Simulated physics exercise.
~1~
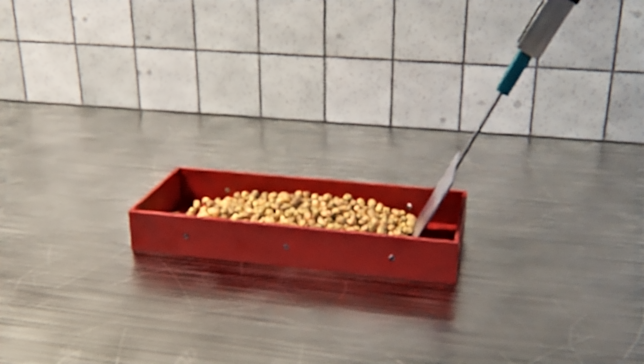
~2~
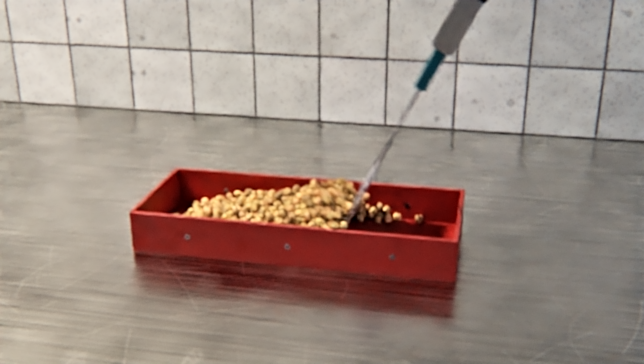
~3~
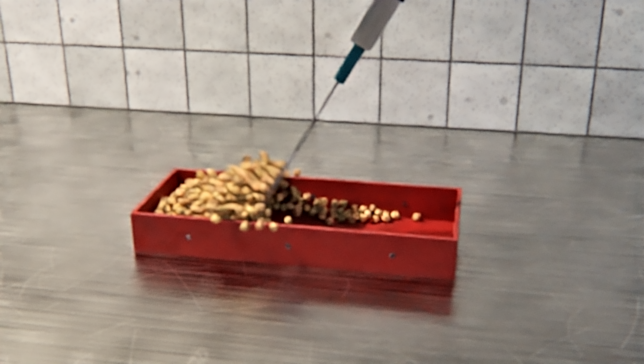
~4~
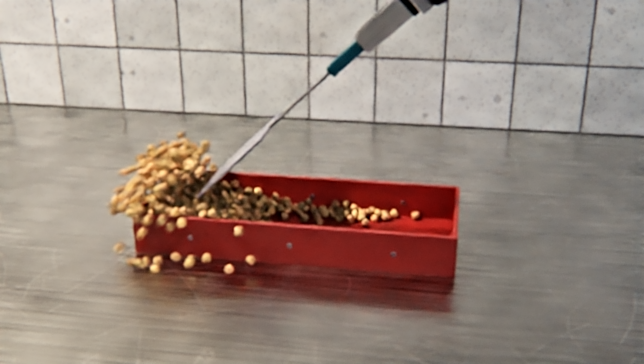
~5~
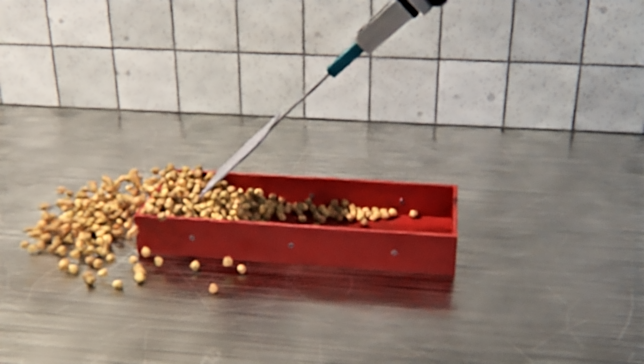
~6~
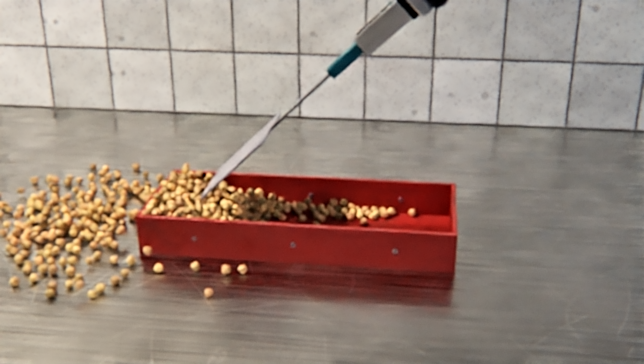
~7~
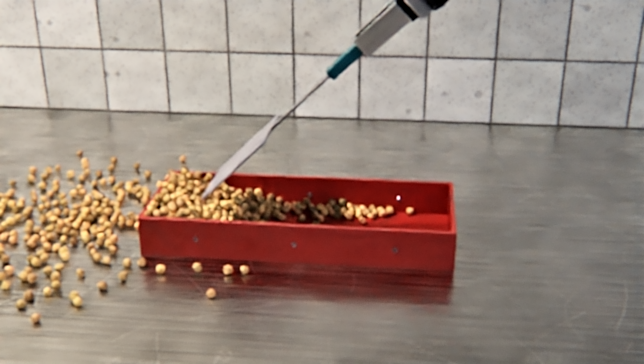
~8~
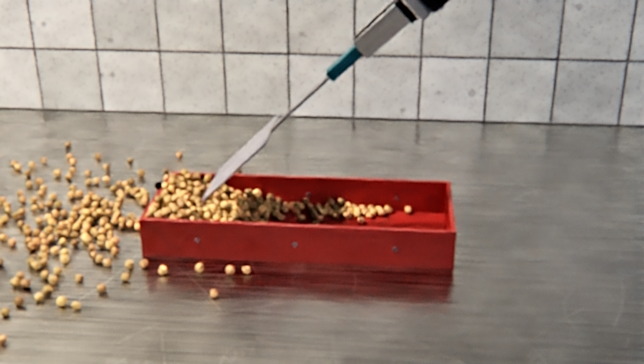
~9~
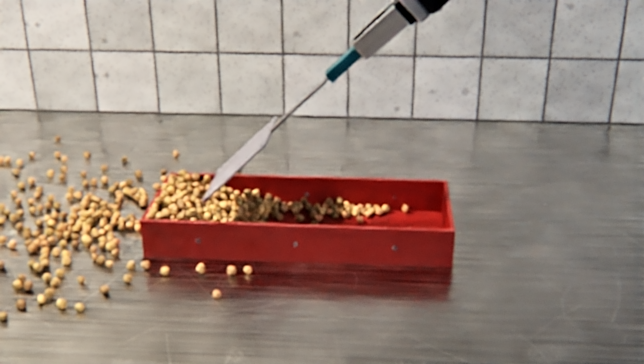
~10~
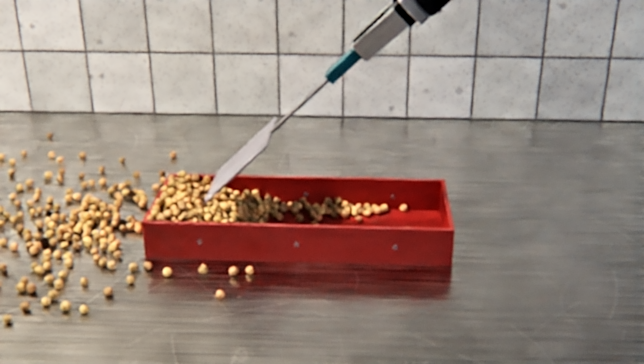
The clip opens on a long red tray of dried chickpeas on a brushed metal tabletop, with a paddle on a thin shaft dipped into its right end. The paddle sweeps left, pushing the chickpeas into a growing heap and leaving a thin trail behind. Near the left end it rises and tilts flatter, and the heap surges over the rim. Chickpeas spill and scatter across the table to the left, while a few drop in front. The paddle stays still as the tray ends with many chickpeas still inside and a wide scatter beside it.
